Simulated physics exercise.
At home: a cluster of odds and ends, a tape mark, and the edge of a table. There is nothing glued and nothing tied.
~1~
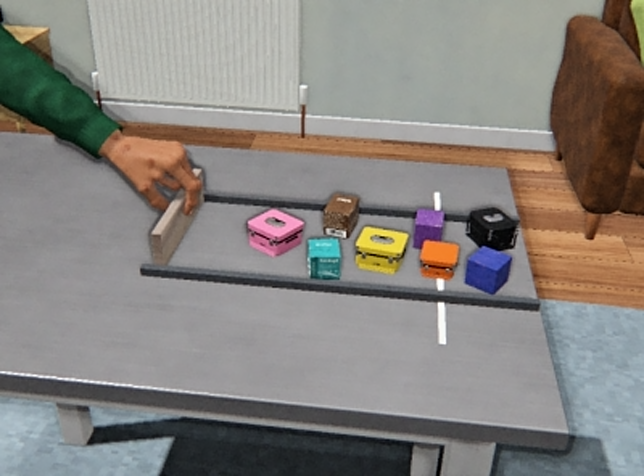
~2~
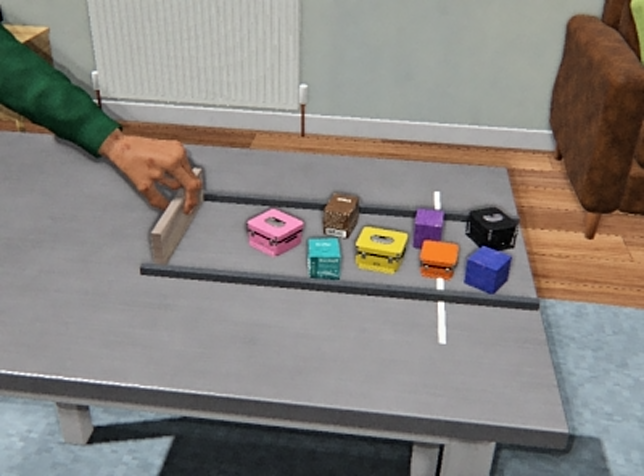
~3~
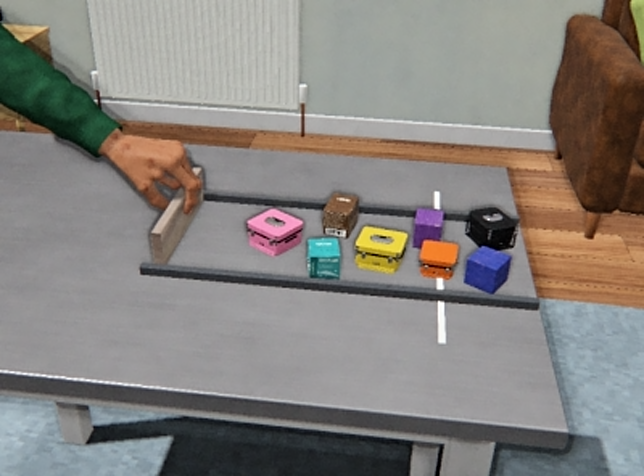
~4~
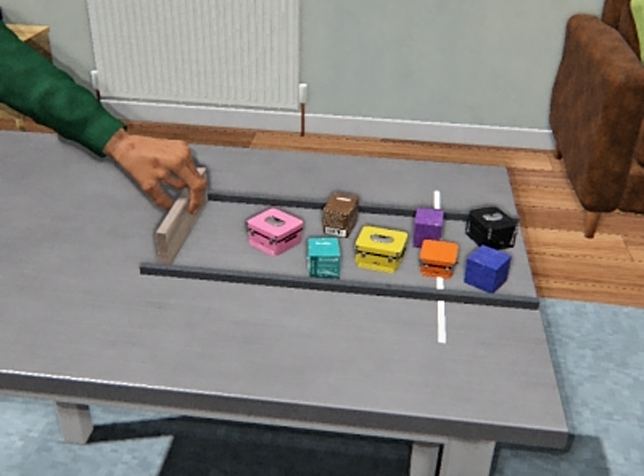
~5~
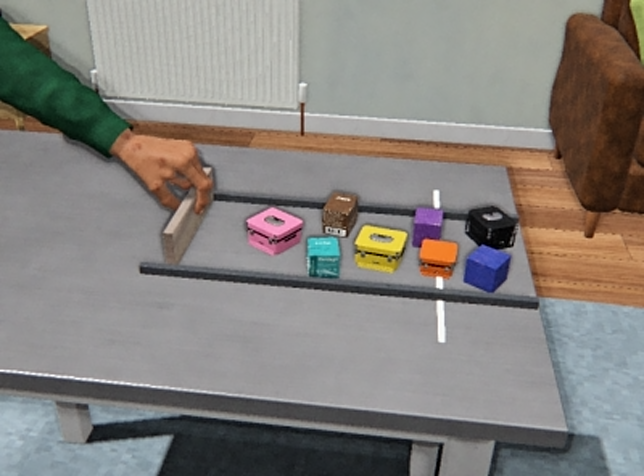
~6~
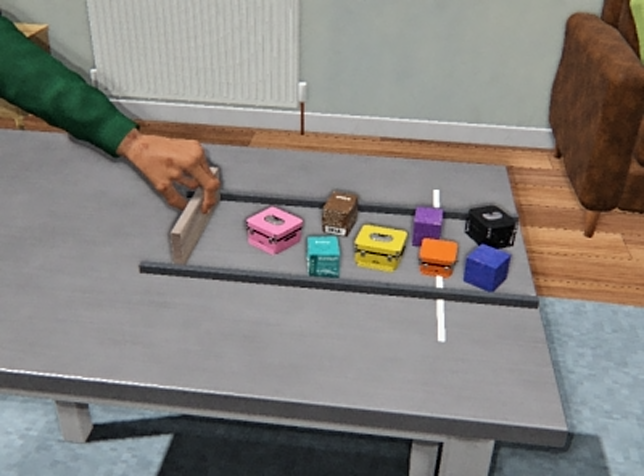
Hand in a green sleeve holding still, then sliding a board slightly right between rails on a grey table, colourful boxes unmoving.
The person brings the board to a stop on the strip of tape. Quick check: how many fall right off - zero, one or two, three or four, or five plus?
So the count of drops is a mere one or two.
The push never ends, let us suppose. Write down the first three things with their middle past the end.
Earliest first: The blue block, then the orange case, and then the black case.
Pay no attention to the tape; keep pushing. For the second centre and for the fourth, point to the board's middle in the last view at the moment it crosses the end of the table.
At (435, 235) for the second, at (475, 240) for the fourth.
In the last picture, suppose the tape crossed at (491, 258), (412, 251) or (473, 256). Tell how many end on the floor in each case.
Tallies in the order asked: 5, 1, 3.
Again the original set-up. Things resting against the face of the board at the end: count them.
It ends up touching 3.
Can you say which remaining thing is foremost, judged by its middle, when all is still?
The black case is foremost.
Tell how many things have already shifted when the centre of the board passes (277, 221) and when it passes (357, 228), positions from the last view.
By then 1, and later 6.
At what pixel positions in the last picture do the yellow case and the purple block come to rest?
In the last view, the middles sit near (498, 264) and near (493, 229).
A little later, none off yet; black case at rest near (490, 227); blue block at rest near (487, 268); orange case at rest near (438, 259).
Next, none off yet; black case at rest near (490, 227); blue block shifted a little near (500, 272); orange case shifted about its own width near (466, 267).
When it is over, the number that fall off is one or two; down, orange case and blue block.
